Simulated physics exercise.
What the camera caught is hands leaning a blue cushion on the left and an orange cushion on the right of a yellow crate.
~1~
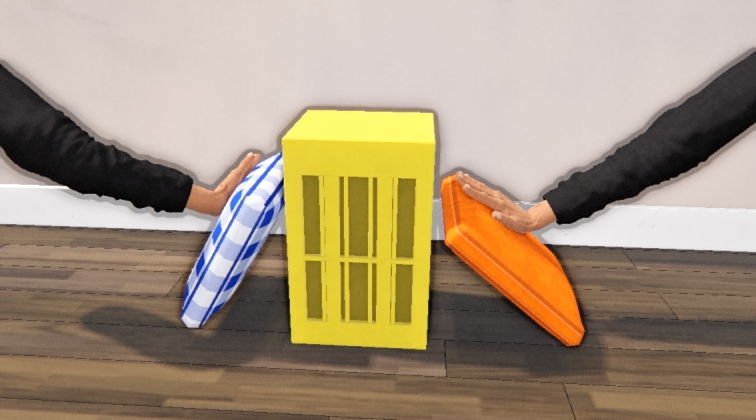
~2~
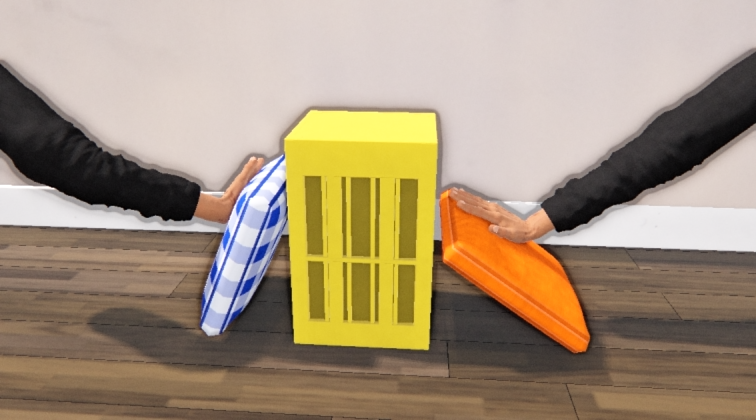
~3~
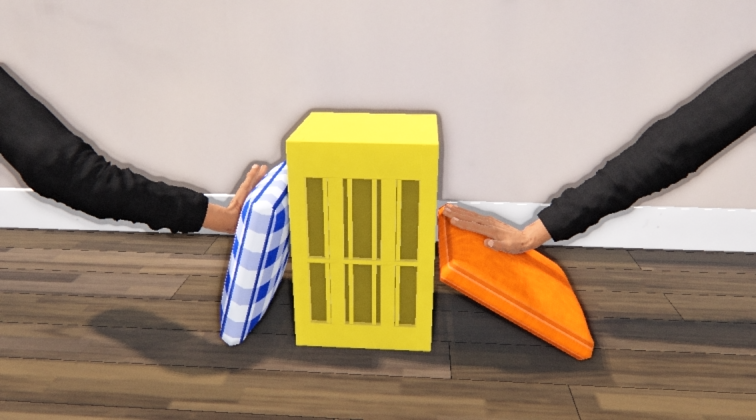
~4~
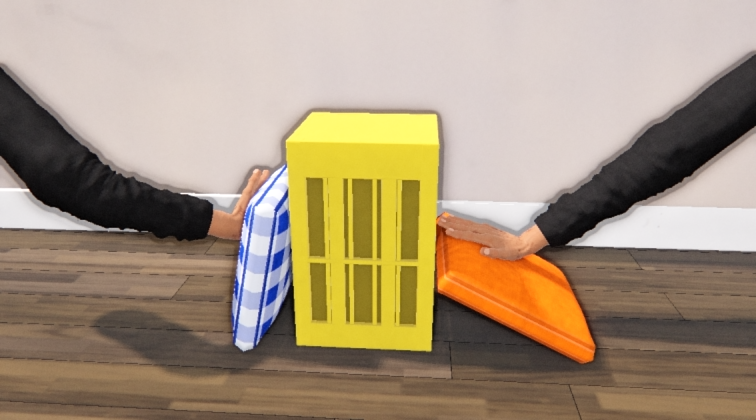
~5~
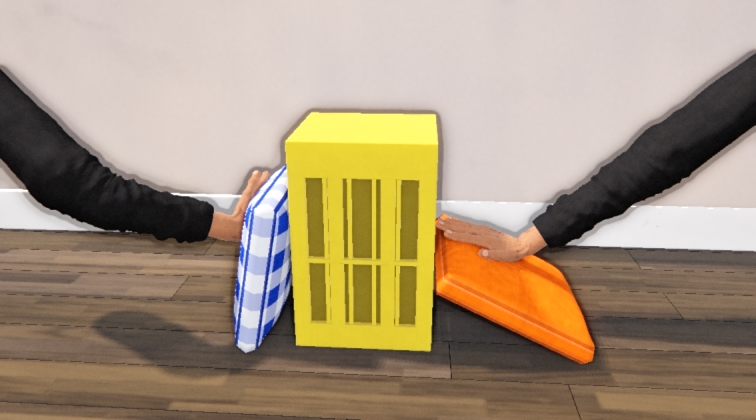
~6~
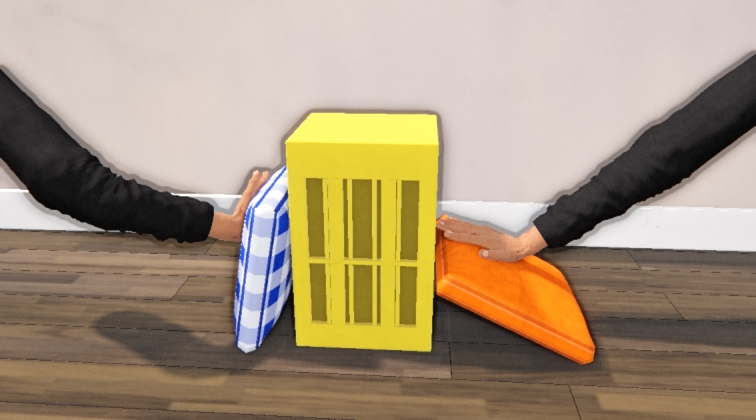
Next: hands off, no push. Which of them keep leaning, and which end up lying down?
I would expect this: The blue cushion keeps leaning, the orange cushion ends up lying down.
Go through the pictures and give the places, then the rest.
In the first picture, blue cushion foot (192, 322), head (257, 202); orange cushion foot (575, 340), head (453, 236).
In the second picture, blue cushion foot (211, 330); orange cushion foot (581, 346).
In the third picture, blue cushion foot (232, 340); orange cushion foot (586, 353).
In the fourth picture, blue cushion foot (245, 345); orange cushion foot (588, 356).
In the fifth picture, blue cushion foot (248, 347); orange cushion foot (587, 357).
In the sixth picture, blue cushion foot (248, 347), head (266, 211), almost upright; orange cushion foot (588, 357), head (442, 286), at a low slant.
Then, 0.32 s on from there, blue cushion propped as before near (275, 249); orange cushion flat on the floor near (508, 304).
In the end, blue cushion propped as before near (275, 249); orange cushion flat on the floor near (511, 304). The blue cushion keeps leaning and the orange cushion slumps to the floor.
